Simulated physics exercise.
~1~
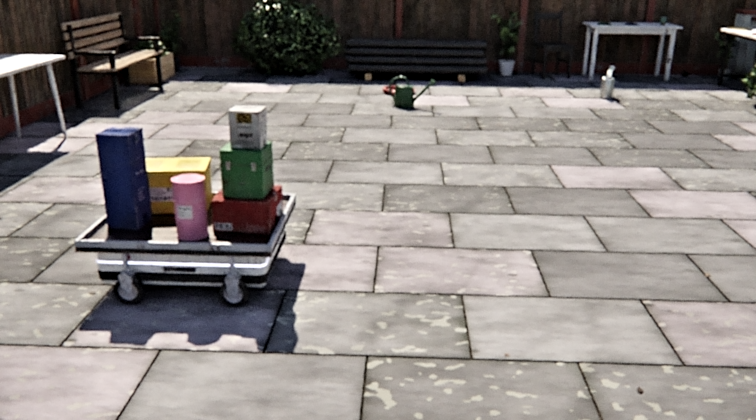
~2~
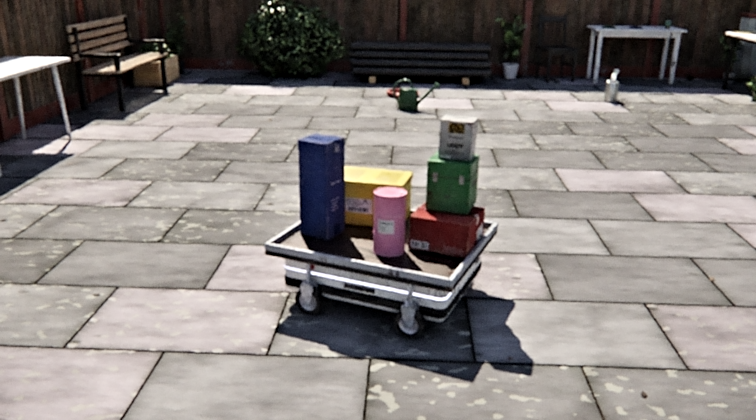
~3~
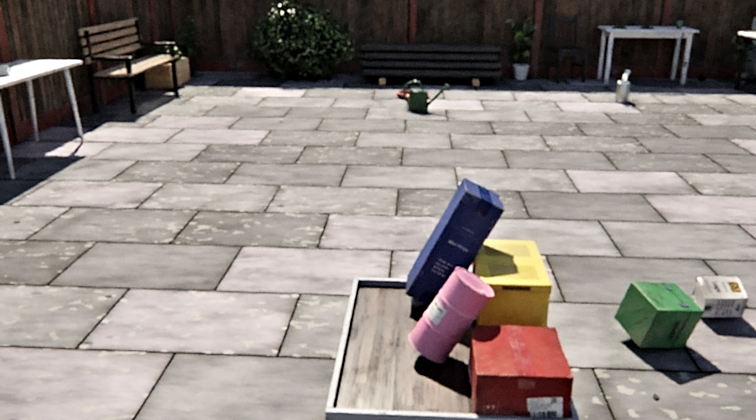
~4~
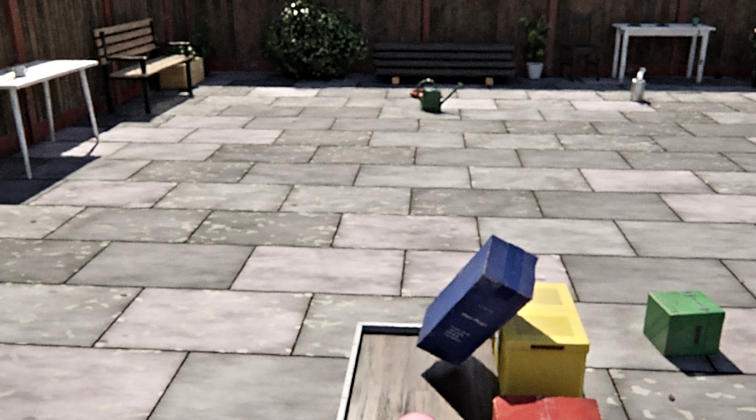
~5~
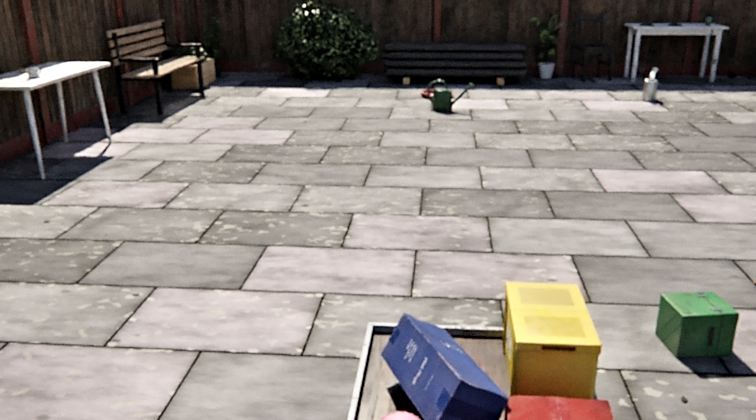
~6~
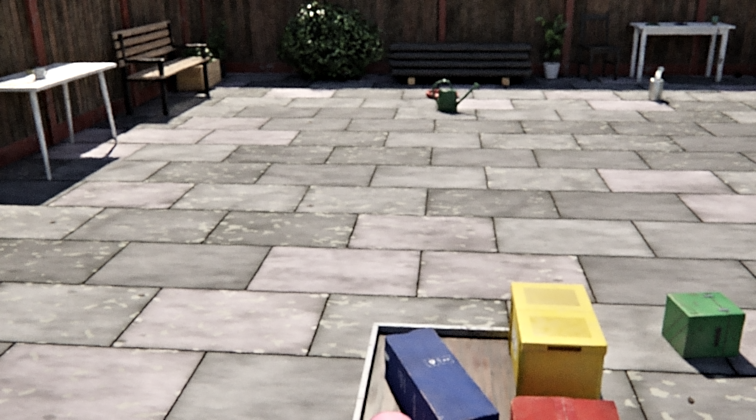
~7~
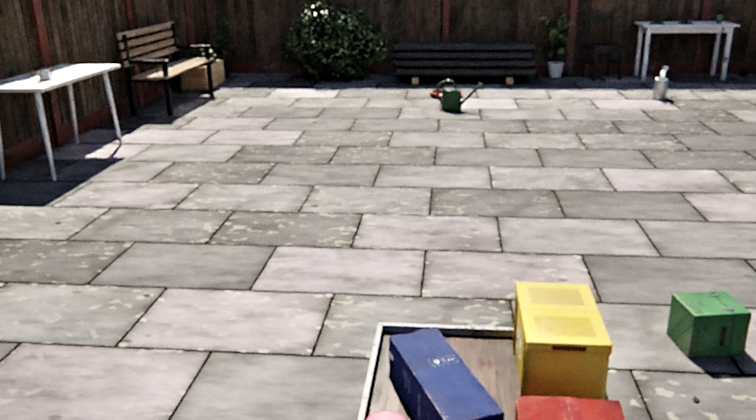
A sunlit paved patio is seen from slightly above, with a wooden bench and white table at left and a green watering can near the back fence. At left, a low cart carries a tall blue box, a yellow tote, a pink canister, a red parcel and a green toolbox topped by a white box. The cart rolls right and toward the viewer, turning sharply. The green toolbox and white box tumble off onto the paving at right, while the blue box and pink canister tip over. The cart stops at the bottom edge, the blue box lying beside the upright yellow tote.
